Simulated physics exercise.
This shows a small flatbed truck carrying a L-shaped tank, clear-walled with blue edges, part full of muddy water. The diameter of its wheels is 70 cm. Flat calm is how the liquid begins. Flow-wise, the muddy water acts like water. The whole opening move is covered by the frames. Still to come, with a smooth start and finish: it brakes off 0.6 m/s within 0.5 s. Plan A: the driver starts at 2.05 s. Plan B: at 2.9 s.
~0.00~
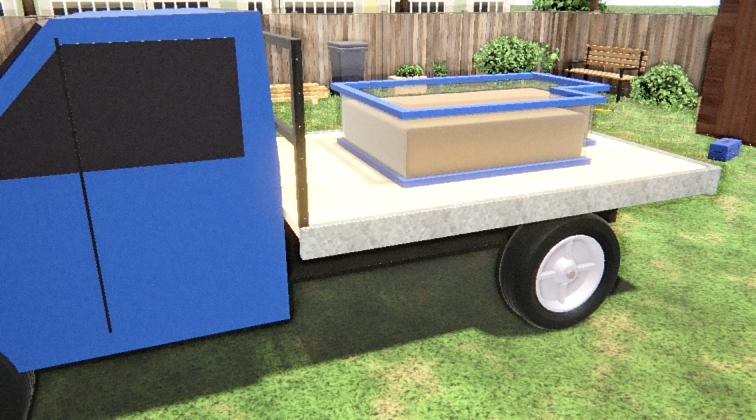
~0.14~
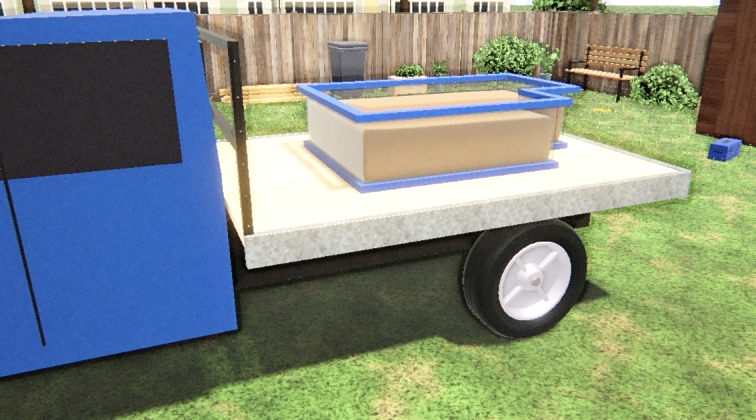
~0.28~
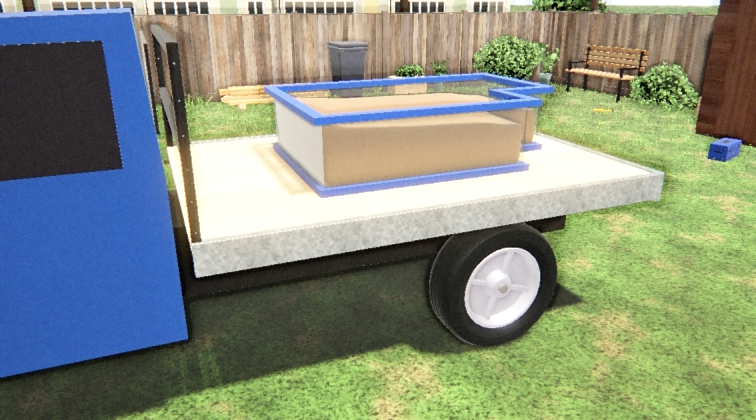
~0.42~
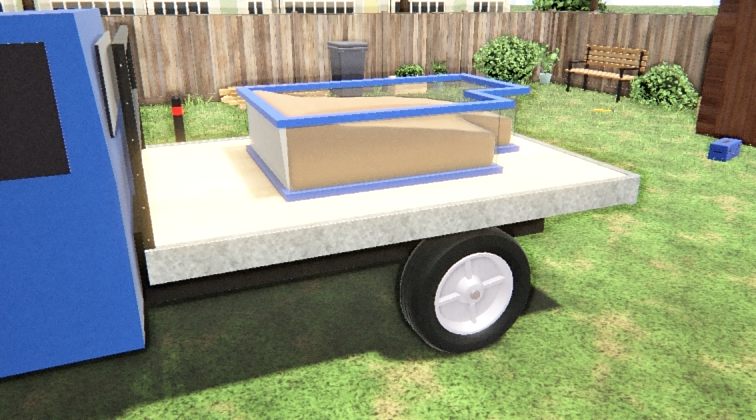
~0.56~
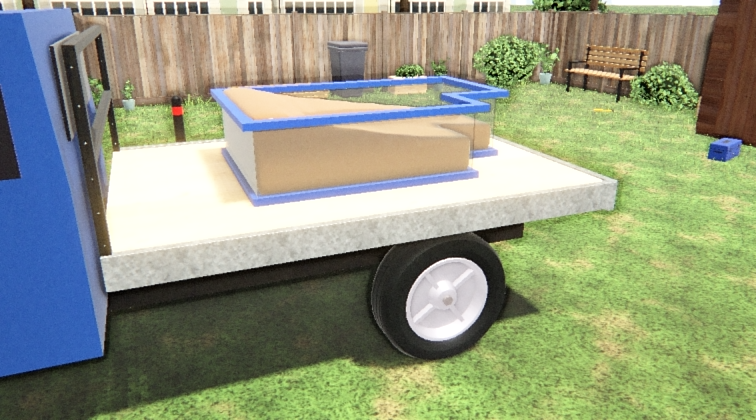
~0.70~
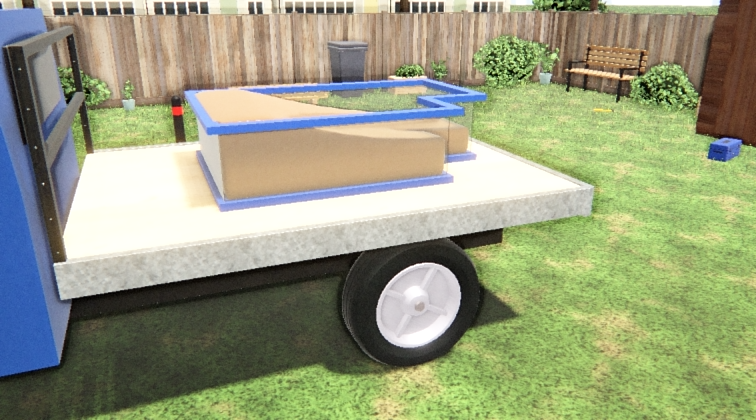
The clip opens on a blue flatbed truck on a grassy yard, carrying an L-shaped, clear-walled tank of muddy water whose surface sits level. The truck rolls left, its cab sliding mostly out of view, while the water climbs towards the tank's left end and sinks at the right, leaving a clear slant.
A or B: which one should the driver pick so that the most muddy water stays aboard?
I would pick B.
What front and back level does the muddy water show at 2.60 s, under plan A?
Front: 46 cm; back: 12 cm.
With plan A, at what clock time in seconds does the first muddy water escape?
Around 1.4 seconds.
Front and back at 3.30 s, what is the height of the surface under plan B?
It sits near 30 cm in front and near 22 cm behind.
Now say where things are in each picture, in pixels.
In the first frame, the surface is at (416, 125) by the front wall; at (573, 99) by the back wall; it lies level with the rim line; the front is on the left, levels are read along the near wall; a wheel hub at (576, 277).
In the second frame, the surface is at (375, 128) by the front wall; at (544, 101) by the back wall; it lies level with the rim line.
In the third frame, the surface is at (336, 122) by the front wall; at (517, 108) by the back wall; it climbs 4° towards the front.
In the fourth frame, the surface is at (301, 115) by the front wall; at (493, 116) by the back wall; it climbs 7° towards the front.
In the fifth frame, the surface is at (269, 111) by the front wall; at (472, 122) by the back wall; it climbs 9° towards the front.
In the sixth frame, the surface is at (236, 119) by the front wall; at (450, 126) by the back wall; it climbs 9° towards the front; a wheel hub at (423, 310).
For plan A, 2.60 s in, the surface is 46 cm up at the front and 12 cm at the back; 2 per cent is out, over the back and the front.
For plan A, 5.53 s in, 9 per cent is out, over the front and the back, 33 of 364 litres.
For plan B, 3.30 s in, the surface is 29 cm up at the front and 22 cm at the back; 2 per cent is out, over the back and the front.
For plan B, 6.39 s in, 2 per cent is out, over the back and the front, 8 of 364 litres.
